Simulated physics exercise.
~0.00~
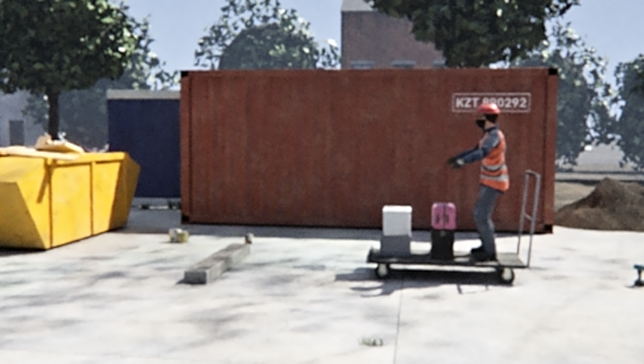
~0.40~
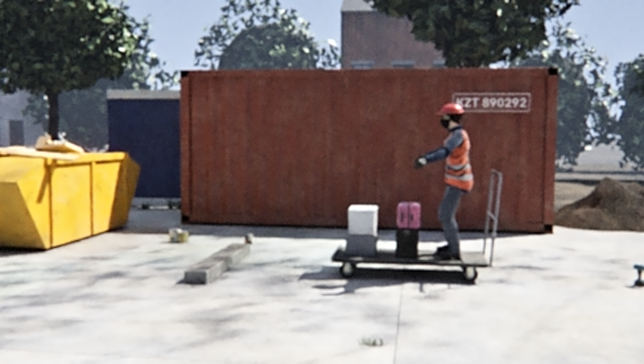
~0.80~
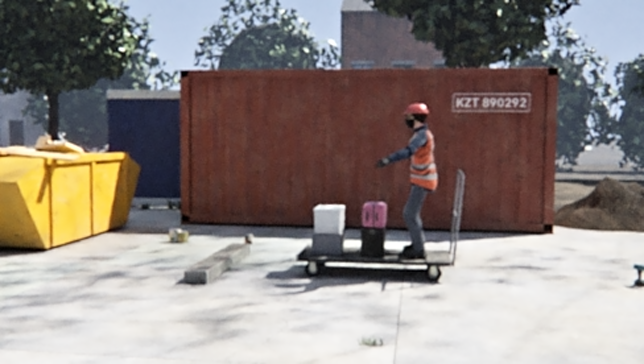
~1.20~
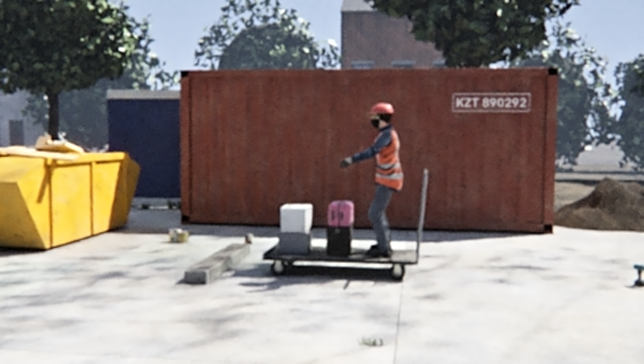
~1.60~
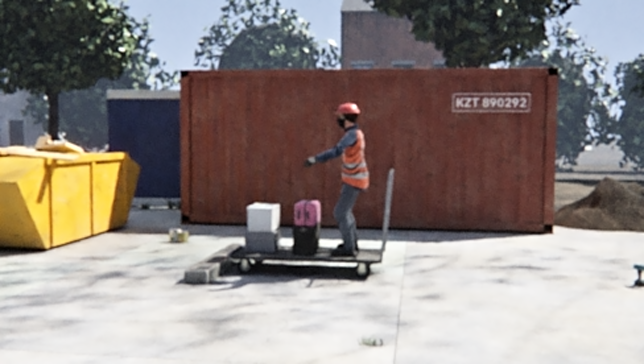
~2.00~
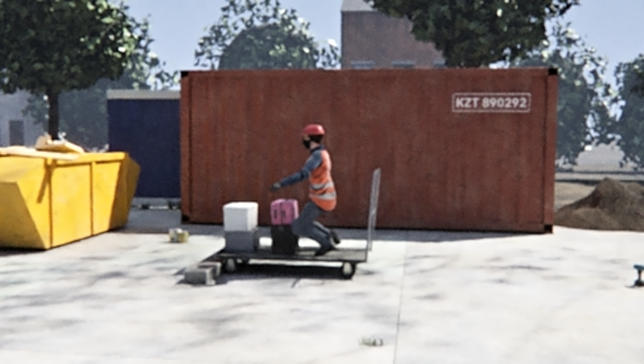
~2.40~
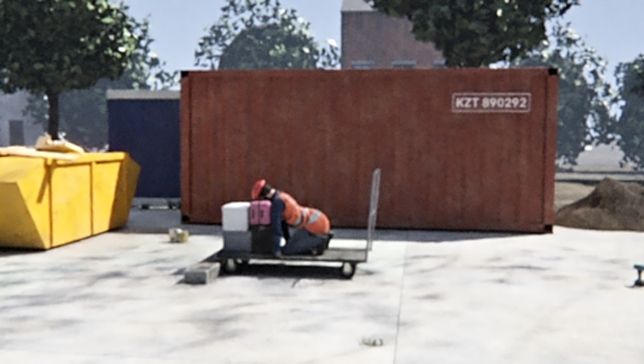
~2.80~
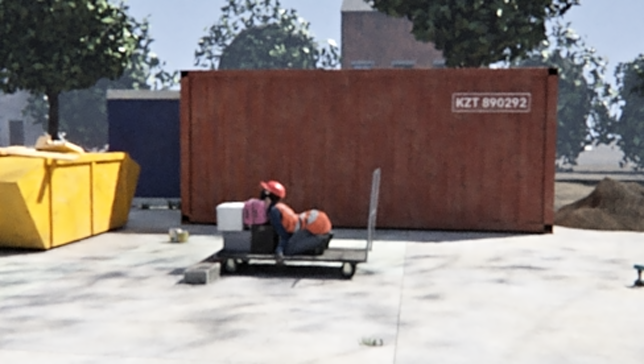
To begin with, a worker in a red helmet and orange vest stands on a flat cart with arms held out, as it rolls left past a rust-red shipping container. Ahead of the worker sit a white tote on a grey toolbox and a pink suitcase on a black carton. The cart reaches a low kerb and stops against it. The worker's knees buckle, and the body pitches forward onto the pink suitcase, which slides toward the tote. Finally the worker lies slumped behind the load, with everything still on the deck.
